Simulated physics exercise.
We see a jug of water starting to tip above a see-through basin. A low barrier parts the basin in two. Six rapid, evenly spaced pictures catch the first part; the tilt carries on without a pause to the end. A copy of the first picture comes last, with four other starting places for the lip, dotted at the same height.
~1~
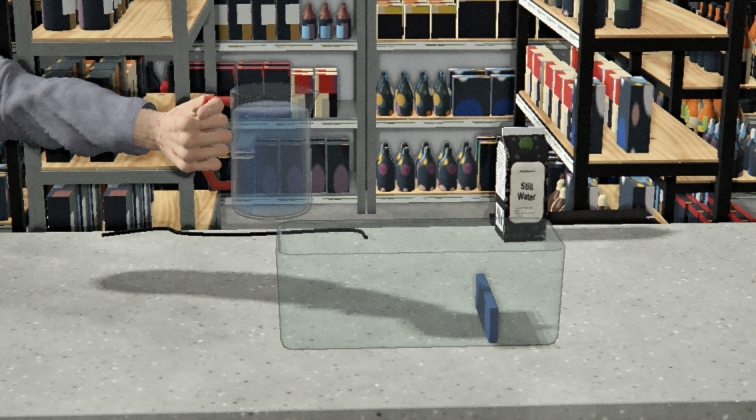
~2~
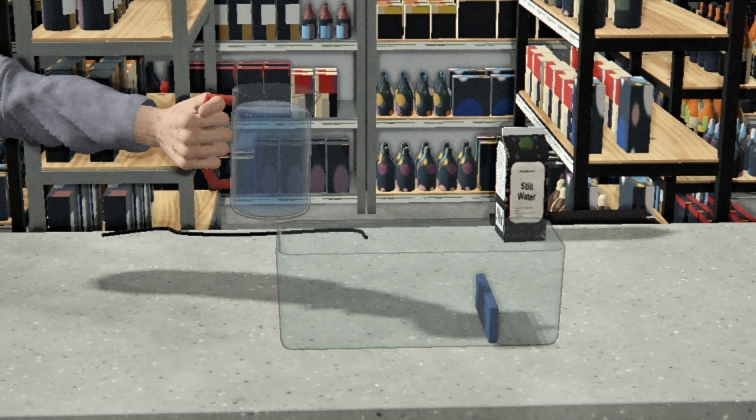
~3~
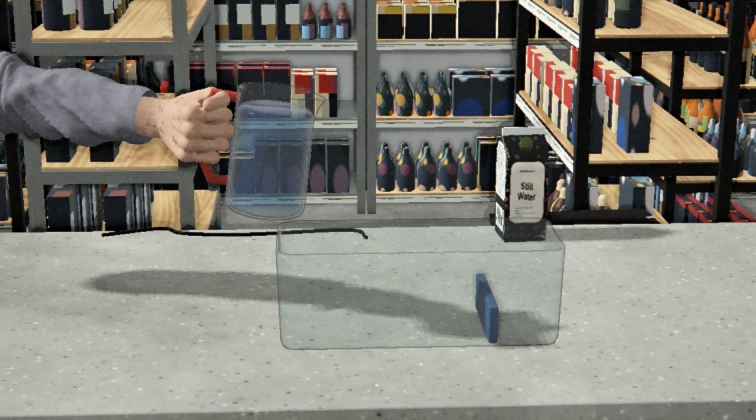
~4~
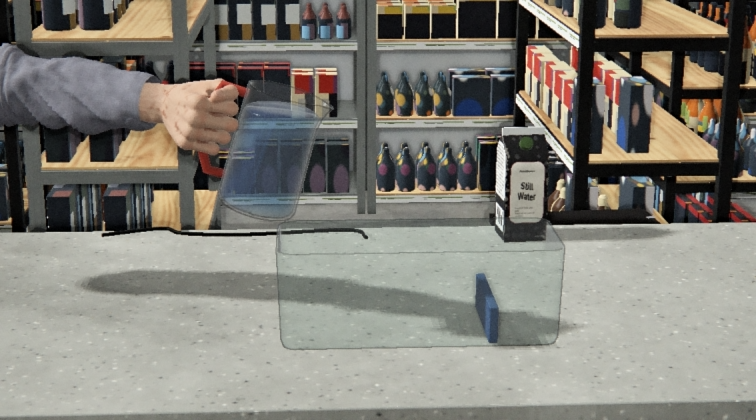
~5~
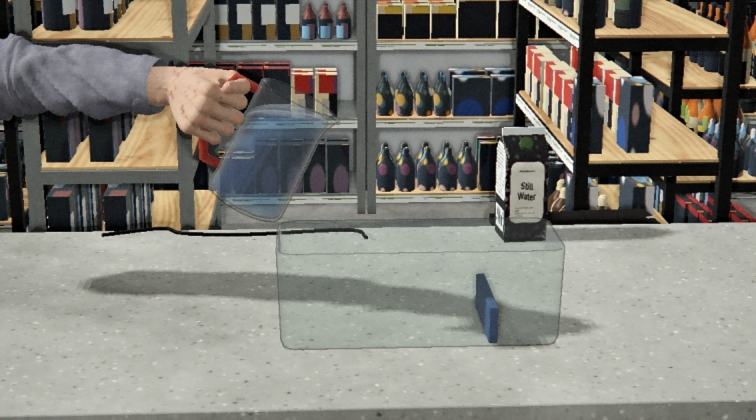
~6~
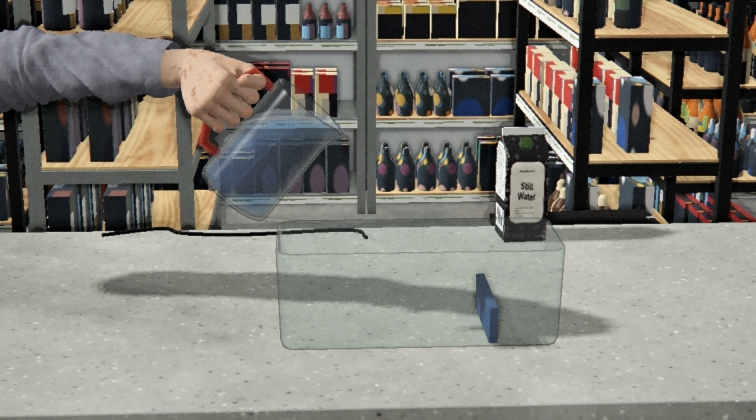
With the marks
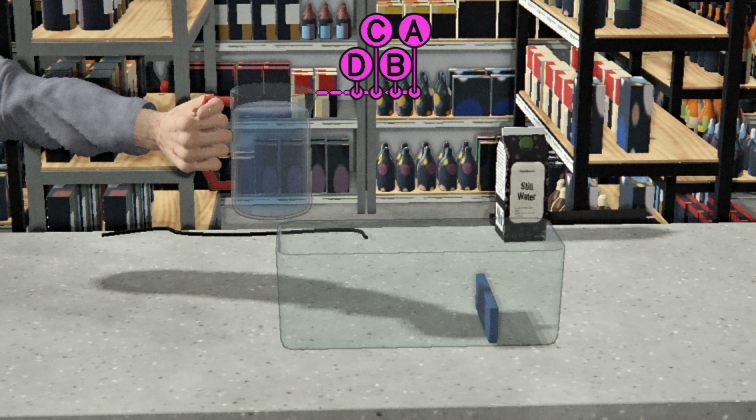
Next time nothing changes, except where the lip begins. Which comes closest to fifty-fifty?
Take A.
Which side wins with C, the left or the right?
The left one.
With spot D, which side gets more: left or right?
The left side.
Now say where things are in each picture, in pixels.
Upright, lip at (317, 92); basin from (280, 348) to (558, 343); top of the wall at (487, 290); nothing has left yet, in the first picture.
Upright, lip at (319, 94); nothing has left yet, in the second picture.
Tipped about 7°, lip at (325, 99); nothing has left yet, in the third picture.
Tipped about 16°, lip at (332, 107); nothing has left yet, in the fourth picture.
Tipped about 27°, lip at (339, 119); nothing has left yet, in the fifth picture.
Tipped about 40°, lip at (344, 135); water is over the lip, down to (344, 135), in the sixth picture.
In magenta, A at (414, 92); B at (395, 92); C at (376, 92); D at (356, 92).
If A is chosen, about 49 % ends left of the wall and 50 % right of it.
If B is chosen, about 87 % ends left of the wall and 12 % right of it.
If C is chosen, about 95 % ends left of the wall and 4 % right of it.
If D is chosen, about 92 % ends left of the wall and 7 % right of it.
